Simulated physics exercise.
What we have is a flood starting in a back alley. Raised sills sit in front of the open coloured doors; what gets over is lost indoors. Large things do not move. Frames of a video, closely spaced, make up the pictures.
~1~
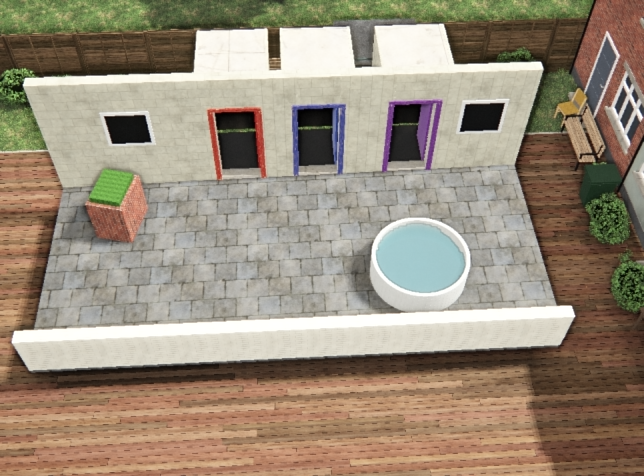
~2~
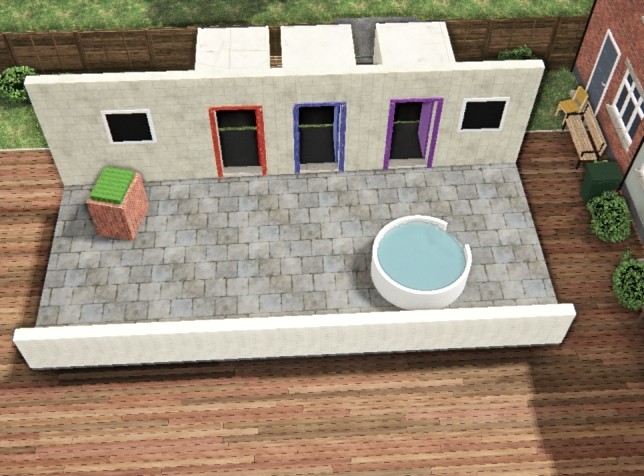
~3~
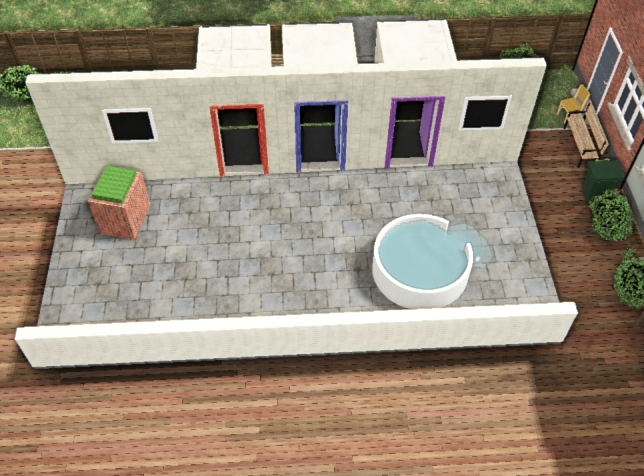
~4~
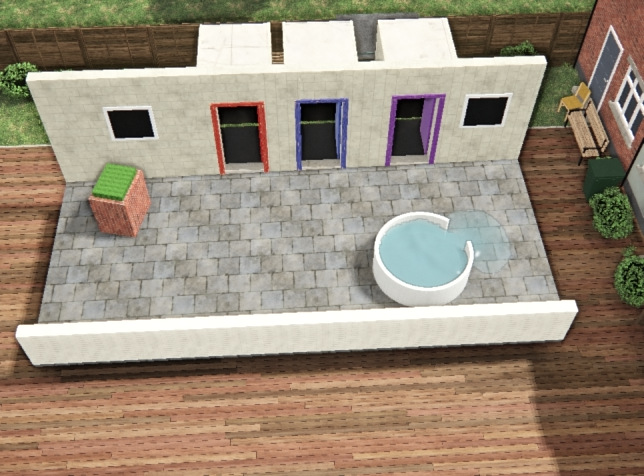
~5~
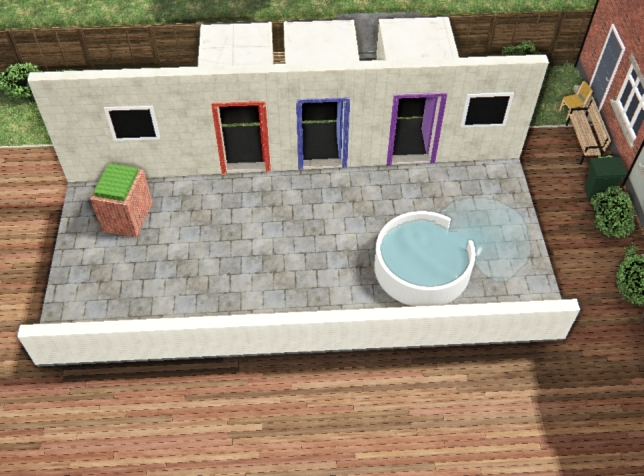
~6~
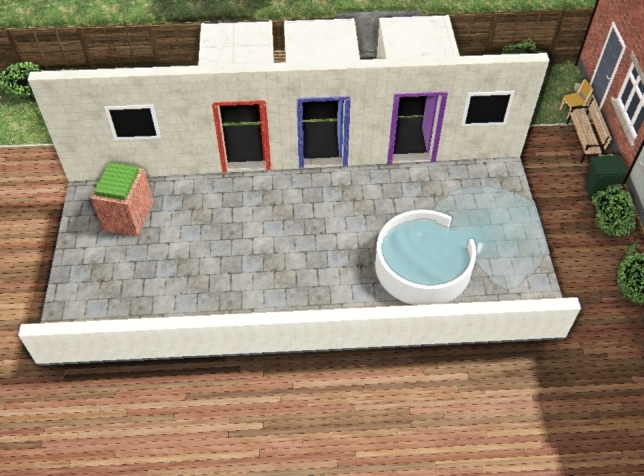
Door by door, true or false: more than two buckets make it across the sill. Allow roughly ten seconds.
Red door: False; purple door: False; blue door: False.
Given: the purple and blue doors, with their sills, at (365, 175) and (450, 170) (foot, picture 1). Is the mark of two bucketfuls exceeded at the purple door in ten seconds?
The purple door falls short.
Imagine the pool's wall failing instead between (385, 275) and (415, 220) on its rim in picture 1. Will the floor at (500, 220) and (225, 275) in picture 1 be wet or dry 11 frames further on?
Point one not reached; point two reached.
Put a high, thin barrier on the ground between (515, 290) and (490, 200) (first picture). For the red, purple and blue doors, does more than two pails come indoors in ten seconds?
Going through them in order, the red door remains below the mark, the purple door gets past the mark and the blue door remains below the mark.
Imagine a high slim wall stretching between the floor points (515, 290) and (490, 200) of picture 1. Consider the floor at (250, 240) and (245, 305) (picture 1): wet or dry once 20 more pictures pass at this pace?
Spared and spared, in that order.
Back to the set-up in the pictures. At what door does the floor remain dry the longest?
The red door.
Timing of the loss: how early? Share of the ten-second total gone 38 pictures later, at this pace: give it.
Near 80 %.
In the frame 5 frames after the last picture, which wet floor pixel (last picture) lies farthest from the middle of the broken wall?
Point: (506, 158) in the last picture's pixels.
A moment on, water covers 15 % of the floor; the red door not reached, the purple door not reached, the blue door not reached.
Next, water covers 15 % of the floor; the red door not reached, the purple door wet at the sill, nothing in, the blue door not reached.
Then, water covers 15 % of the floor; the red door not reached, the purple door wet at the sill, nothing in, the blue door not reached.
Later, water covers 20 % of the floor; the red door not reached, the purple door wet at the sill, nothing in, the blue door wet at the sill, nothing in.
In the end, water covers 15 % of the floor; the red door wet at the sill, nothing in, the purple door wet at the sill, nothing in, the blue door wet at the sill, nothing in.
